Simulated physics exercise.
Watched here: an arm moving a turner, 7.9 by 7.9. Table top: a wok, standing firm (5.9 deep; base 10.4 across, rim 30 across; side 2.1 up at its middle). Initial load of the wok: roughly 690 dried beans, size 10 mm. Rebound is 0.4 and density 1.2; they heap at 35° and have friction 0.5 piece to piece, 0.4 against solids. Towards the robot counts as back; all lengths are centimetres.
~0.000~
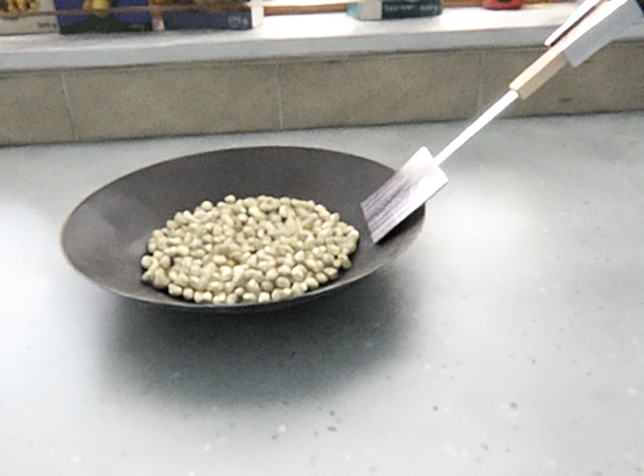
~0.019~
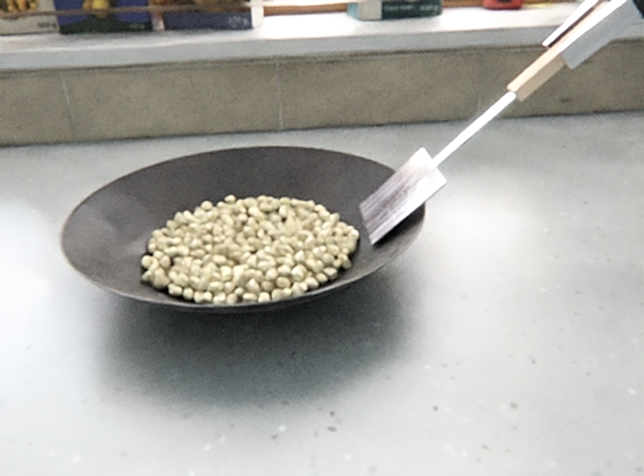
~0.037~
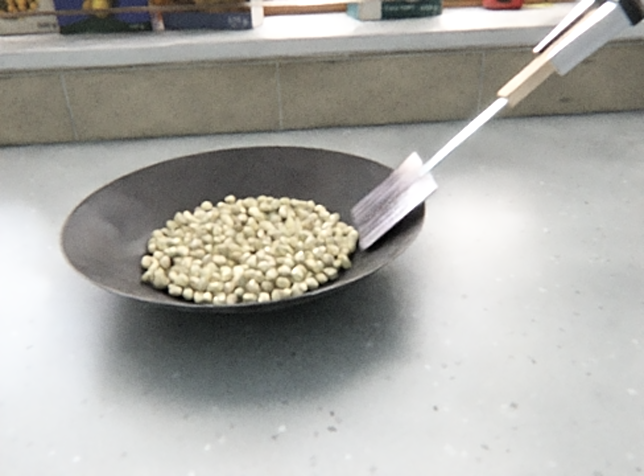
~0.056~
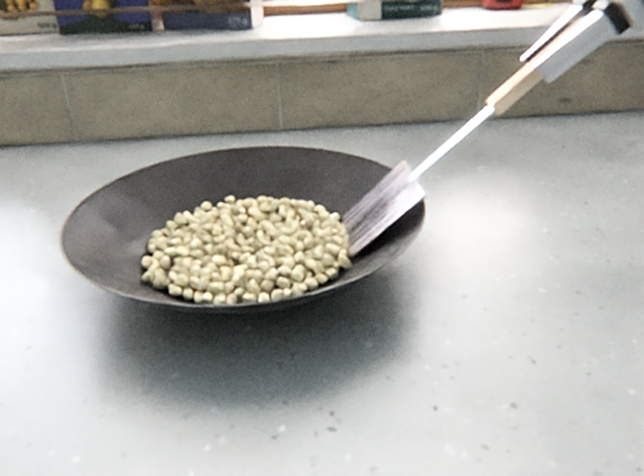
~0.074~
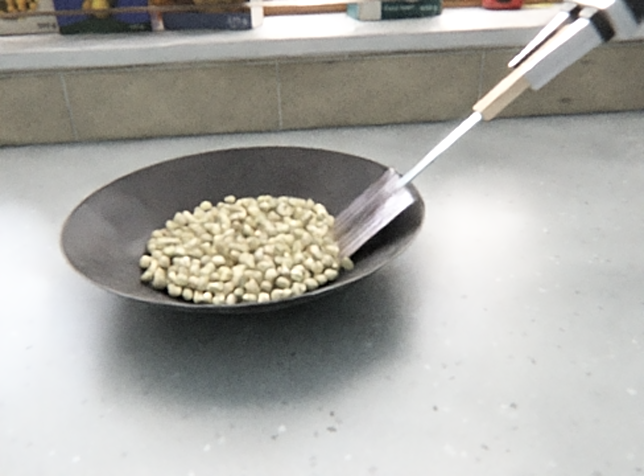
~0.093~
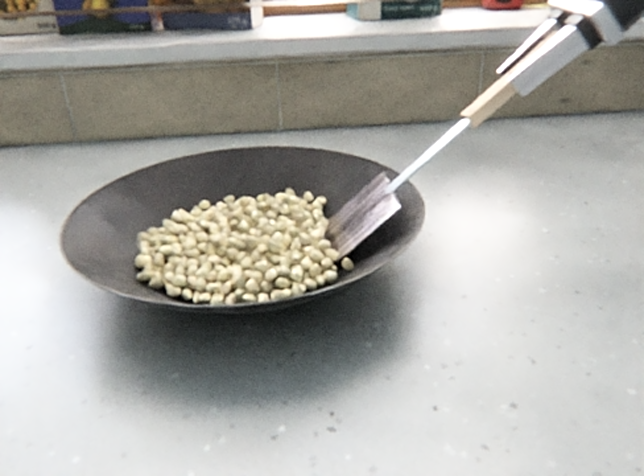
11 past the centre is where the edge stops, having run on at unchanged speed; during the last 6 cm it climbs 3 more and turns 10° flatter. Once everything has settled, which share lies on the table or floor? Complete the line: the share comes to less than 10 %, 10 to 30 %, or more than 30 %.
The share comes to 10 to 30 %.
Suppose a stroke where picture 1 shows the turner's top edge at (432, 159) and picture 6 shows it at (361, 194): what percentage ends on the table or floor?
I'd put it at roughly 30 per cent.
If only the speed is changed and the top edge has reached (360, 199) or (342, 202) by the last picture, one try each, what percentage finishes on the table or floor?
First try around 35 %, second try around 40 %.
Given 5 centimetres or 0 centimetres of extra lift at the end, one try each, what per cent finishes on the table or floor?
Roughly 20 % and then 25 %.
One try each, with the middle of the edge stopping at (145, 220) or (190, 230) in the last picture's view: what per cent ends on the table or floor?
Estimates, in order: 5 % and 0 %.
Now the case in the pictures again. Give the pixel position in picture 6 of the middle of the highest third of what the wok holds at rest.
Somewhere near (136, 233) in the last picture.
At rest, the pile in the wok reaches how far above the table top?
It reaches around 6.5 cm.
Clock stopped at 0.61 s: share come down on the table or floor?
Roughly 20 percent.
After 0.22 s, sloping 42°, highest piece 6 above the table; 689 in the wok.
After 0.35 s, sloping 39°, highest piece 8 above the table; 680 in the wok, 9 on the blade or in flight.
After 0.61 s, sloping 32°, highest piece 7 above the table; 542 in the wok, 142 on the table or floor, 5 on the blade or in flight.
After 1.66 s, sloping 32°, highest piece 7 above the table; 539 in the wok, 150 on the table or floor.
In the end, 539 in the wok, 150 on the table or floor. That is 22 % on the table or floor.
